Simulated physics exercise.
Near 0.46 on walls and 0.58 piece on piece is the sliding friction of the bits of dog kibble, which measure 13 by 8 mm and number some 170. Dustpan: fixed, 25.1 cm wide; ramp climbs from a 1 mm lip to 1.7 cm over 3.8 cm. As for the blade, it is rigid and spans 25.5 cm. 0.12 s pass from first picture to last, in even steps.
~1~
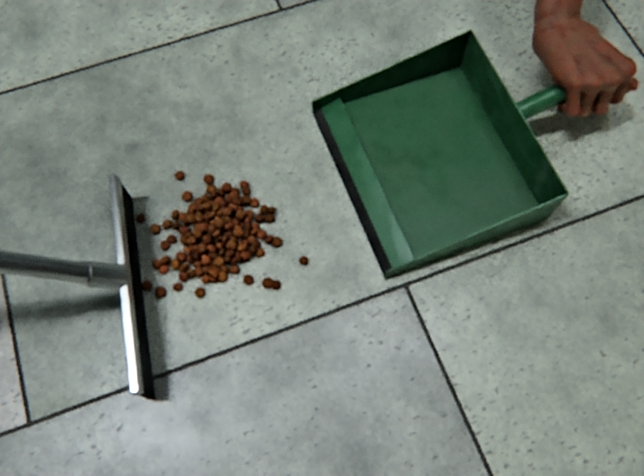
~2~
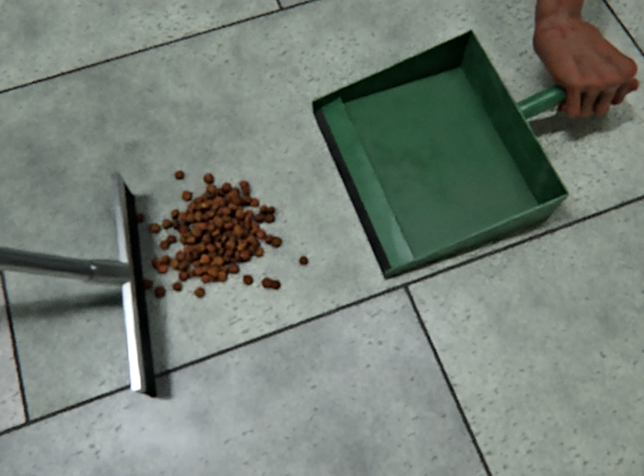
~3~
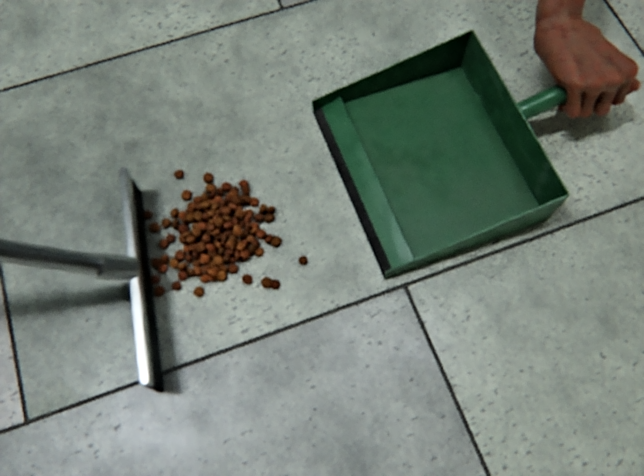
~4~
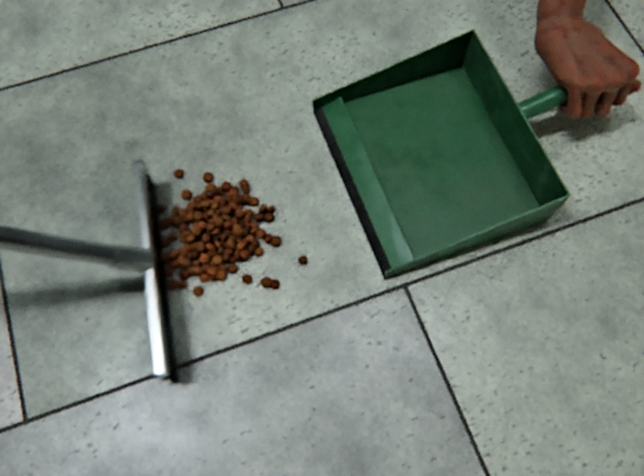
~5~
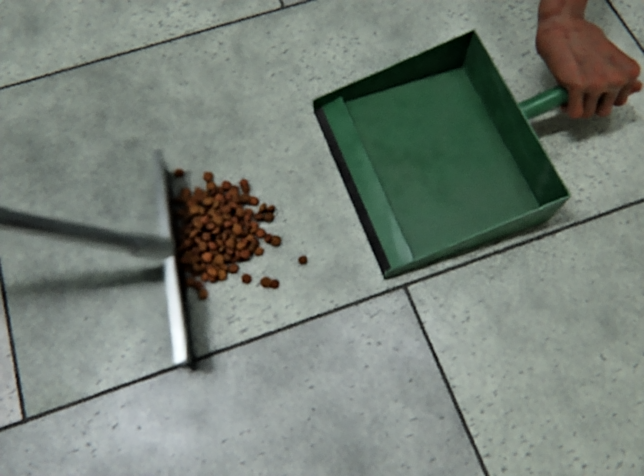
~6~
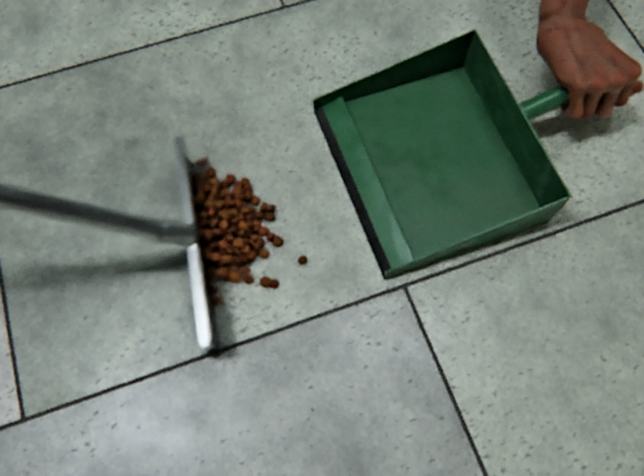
A hand holds a green dustpan still while a blade pushes brown pellets right.
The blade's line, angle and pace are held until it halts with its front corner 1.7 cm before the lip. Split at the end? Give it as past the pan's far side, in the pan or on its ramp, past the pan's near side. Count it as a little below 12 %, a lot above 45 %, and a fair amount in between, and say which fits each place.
Past the pan's far side: A little, in the pan or on its ramp: A lot, past the pan's near side: A little.
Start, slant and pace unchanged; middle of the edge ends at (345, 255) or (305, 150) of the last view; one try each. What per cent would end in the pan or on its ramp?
The two tries give about 55 and 40 percent.
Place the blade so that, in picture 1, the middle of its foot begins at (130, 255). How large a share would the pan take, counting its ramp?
Around 50 %.
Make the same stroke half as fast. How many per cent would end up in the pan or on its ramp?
It would be around 25 percent.
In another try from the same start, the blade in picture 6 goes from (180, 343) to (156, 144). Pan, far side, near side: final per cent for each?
The pan gets 20, the far side 10 and the near side 0.
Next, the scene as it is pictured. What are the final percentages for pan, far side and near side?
In per cent - far side 0, pan 55, near side 5.
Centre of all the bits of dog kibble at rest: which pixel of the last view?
(355, 191) or so.
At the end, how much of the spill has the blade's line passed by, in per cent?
Roughly 0 per cent of it.
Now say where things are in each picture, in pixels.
Blade from (138, 390) to (116, 182), moved 0.0 cm, 0 of the pieces shifted so far; middle of the pieces at (217, 233); pan at (439, 158), in the first picture.
Blade from (140, 388) to (118, 179), moved 0.4 cm, 0 of the pieces shifted so far; middle of the pieces at (216, 233), in the second picture.
Blade from (148, 382) to (126, 175), moved 1.4 cm, 2 of the pieces shifted so far; middle of the pieces at (216, 232), in the third picture.
Blade from (163, 372) to (140, 167), moved 3.2 cm, 11 of the pieces shifted so far; middle of the pieces at (216, 232), in the fourth picture.
Blade from (183, 360) to (158, 157), moved 5.6 cm, 50 of the pieces shifted so far; middle of the pieces at (223, 232), in the fifth picture.
Blade from (208, 345) to (180, 145), moved 8.6 cm, 147 of the pieces shifted so far; middle of the pieces at (227, 221); pan at (441, 159), in the sixth picture.
Then, 0.09 s after the last picture, middle of the blade 10 cm from the lip; 0 % over the lip, far side 0 %, near side 0 %.
Then, 0.15 s after the last picture, middle of the blade 4 cm from the lip; 10 % over the lip, far side 0 %, near side 0 %.
Then, 0.34 s after the last picture, middle of the blade 3 cm from the lip; 55 % over the lip, far side 0 %, near side 5 %.
In the end, far side 0 %, pan 55 %, near side 5 %, in front of the lip or behind the blade 45 %.
